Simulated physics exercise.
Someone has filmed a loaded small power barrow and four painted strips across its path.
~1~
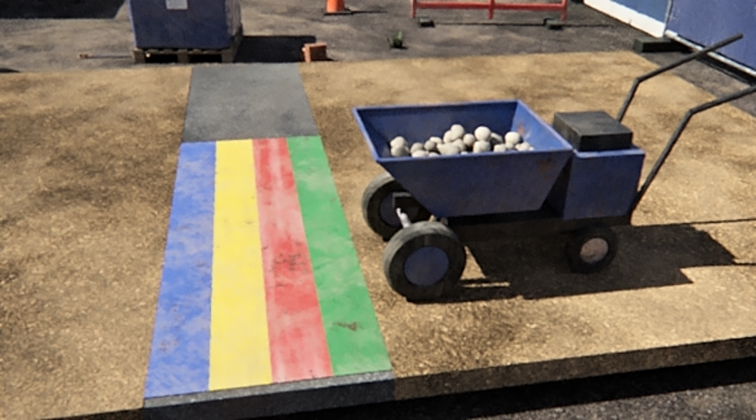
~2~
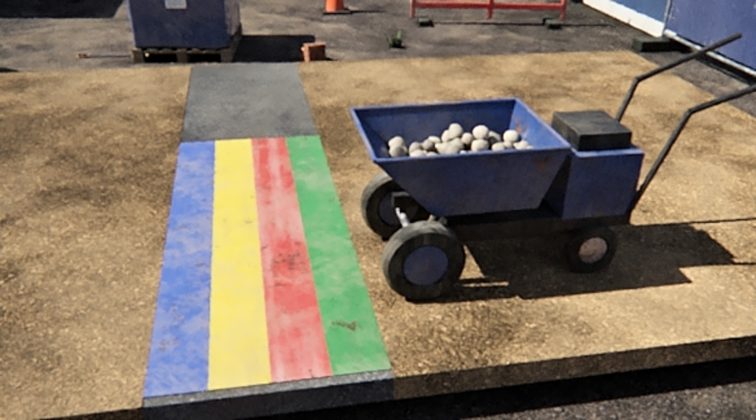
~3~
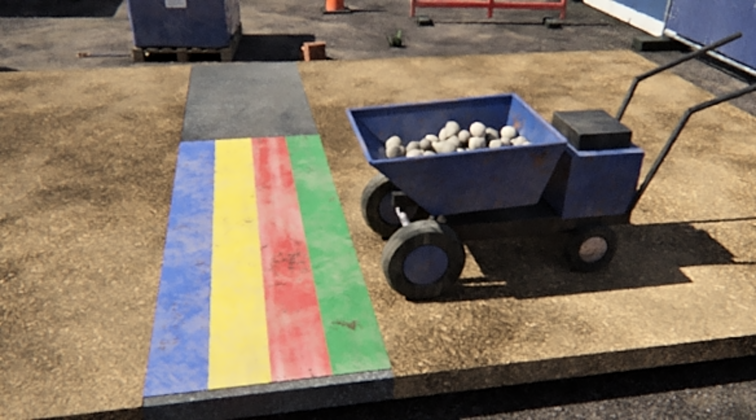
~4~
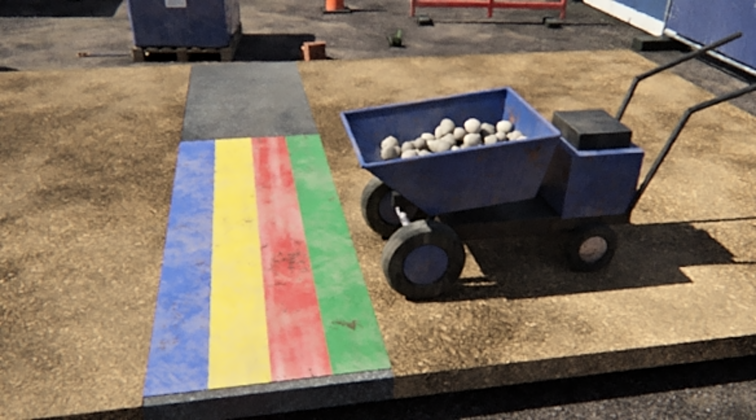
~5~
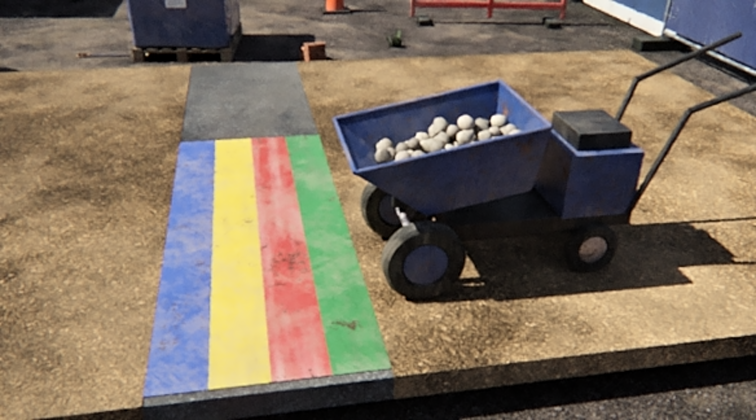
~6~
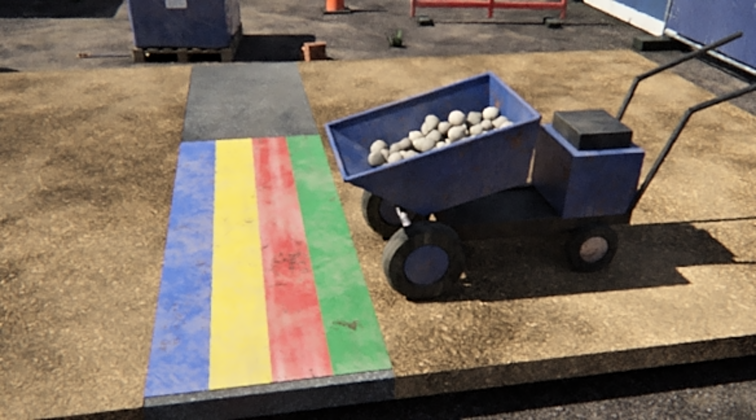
A small blue power barrow loaded with pale, rounded stones stood beside blue, yellow, red and green painted strips, and its skip slowly tilted toward them, the left lip lowering slightly as the right side rose.
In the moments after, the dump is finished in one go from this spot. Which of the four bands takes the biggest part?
Most lies over the yellow band.
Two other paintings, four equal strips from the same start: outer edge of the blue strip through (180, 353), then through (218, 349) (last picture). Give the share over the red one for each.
Near 0 % and 0 %.
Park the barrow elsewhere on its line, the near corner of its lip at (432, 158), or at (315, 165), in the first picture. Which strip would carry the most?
In turn: Red; blue.
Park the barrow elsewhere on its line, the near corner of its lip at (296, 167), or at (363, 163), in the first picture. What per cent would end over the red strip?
Near 0 % and 0 %.
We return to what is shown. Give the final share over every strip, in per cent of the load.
Green strip: 0 %, red strip: 10 %, yellow strip: 30 %, blue strip: 20 %.
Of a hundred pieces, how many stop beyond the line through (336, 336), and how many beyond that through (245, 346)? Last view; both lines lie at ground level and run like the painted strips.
About 70 and 40 per cent.
Just after the last frame, skip tipped steeply; every one in the skip.
A moment on, skip tipped right over; roughly two thirds in the skip; roughly a quarter over the red strip; about a tenth over the yellow strip.
Further on, skip tipped right over; roughly a third in the skip; about a tenth over the red strip; roughly a third over the yellow strip; roughly a quarter over the blue strip; about a tenth off the paint.
When it is over, skip tipped right over; roughly a third in the skip; not one over the green strip; about a tenth over the red strip; roughly a third over the yellow strip; roughly a quarter over the blue strip; about a tenth off the paint.
